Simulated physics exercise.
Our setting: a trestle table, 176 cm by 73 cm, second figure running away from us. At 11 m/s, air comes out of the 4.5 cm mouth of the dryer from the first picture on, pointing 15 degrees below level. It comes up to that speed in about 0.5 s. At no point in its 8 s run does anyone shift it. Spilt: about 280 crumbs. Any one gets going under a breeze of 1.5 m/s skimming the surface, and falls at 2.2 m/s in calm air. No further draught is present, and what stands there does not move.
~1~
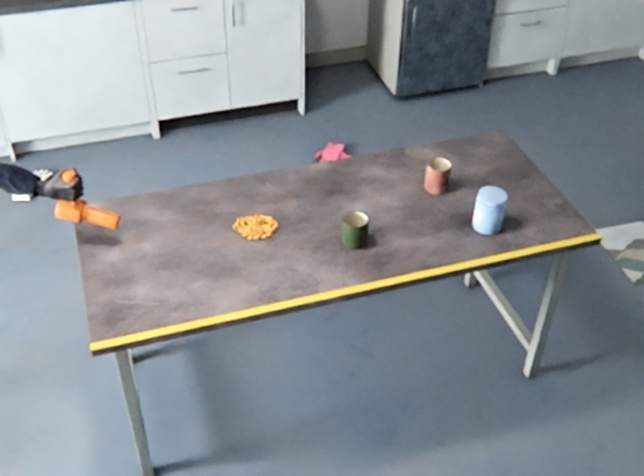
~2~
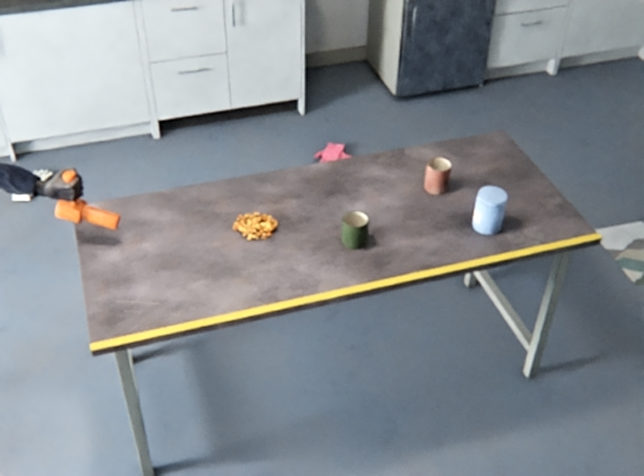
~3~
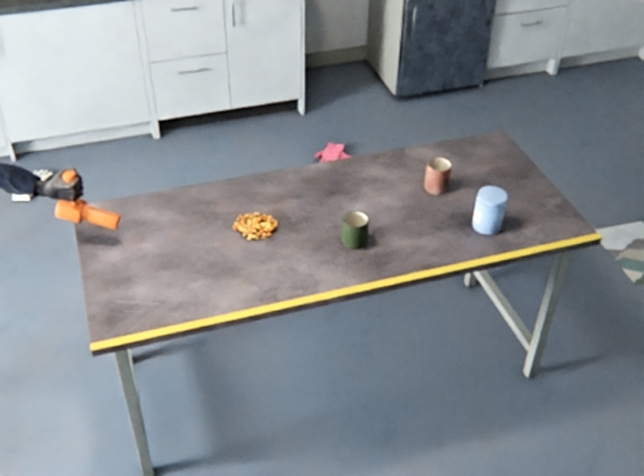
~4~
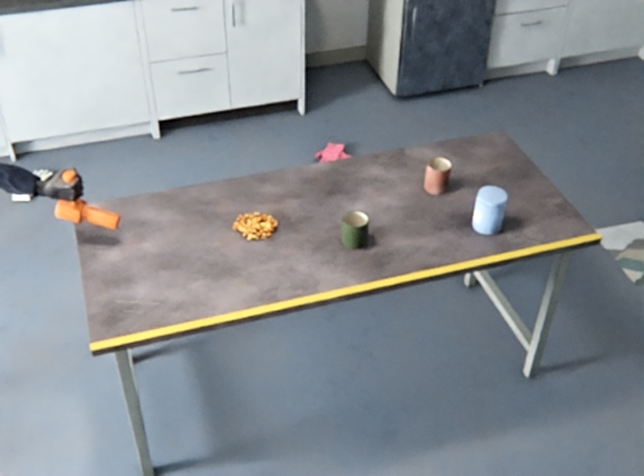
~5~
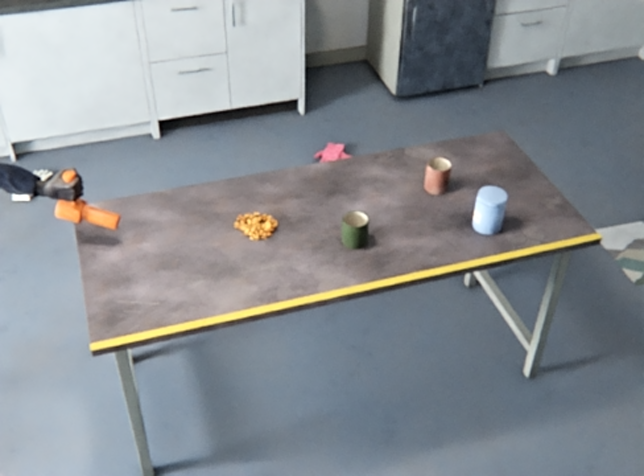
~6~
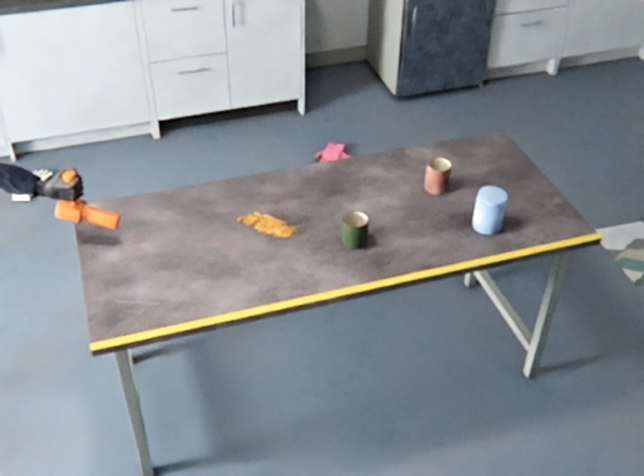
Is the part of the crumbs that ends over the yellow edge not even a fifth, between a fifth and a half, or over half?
It's going to be shy of a fifth.
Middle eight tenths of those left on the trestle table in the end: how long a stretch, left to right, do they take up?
About 50 cm.
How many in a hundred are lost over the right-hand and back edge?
Roughly 10 per cent at the right-hand edge and 0 per cent at the back edge.
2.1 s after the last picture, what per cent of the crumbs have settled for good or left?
10 per cent.
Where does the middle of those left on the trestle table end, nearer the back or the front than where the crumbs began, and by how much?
Towards the front, some 5 cm.
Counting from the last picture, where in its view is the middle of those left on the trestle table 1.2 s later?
At about (443, 202).
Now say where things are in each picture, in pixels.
In the first frame, the middle of the crumbs is near (257, 226), none has stirred yet and the mouth of the dryer is at (118, 222).
In the second frame, the middle of the crumbs is near (257, 225), none has stirred yet and the yellow edge is centred on (368, 290).
In the third frame, the middle of the crumbs is near (257, 225), none has stirred yet, the top of a mug is at (356, 219) and the top of a mug is at (439, 164).
In the fourth frame, the middle of the crumbs is near (257, 225) and none has stirred yet.
In the fifth frame, the middle of the crumbs is near (257, 225) and about 1 % have left their places.
In the sixth frame, the middle of the crumbs is near (269, 225), the farthest in sight from the dryer is at (295, 228) and about 60 % have left their places.
Then, 1.2 s after the last picture, 0 % are over the yellow edge; the middle of those still in play is near (443, 202); 6 % have settled or left.
Then, 2.1 s after the last picture, 0 % are over the yellow edge; the middle of those still in play is near (449, 200); 10 % have settled or left.
Then, 4.0 s after the last picture, 0 % are over the yellow edge; the middle of those still in play is near (451, 200); 20 % have settled or left.
Then, 7.6 s after the last picture, at the end, 0 % are over the yellow edge; the middle of those still in play is near (455, 204).
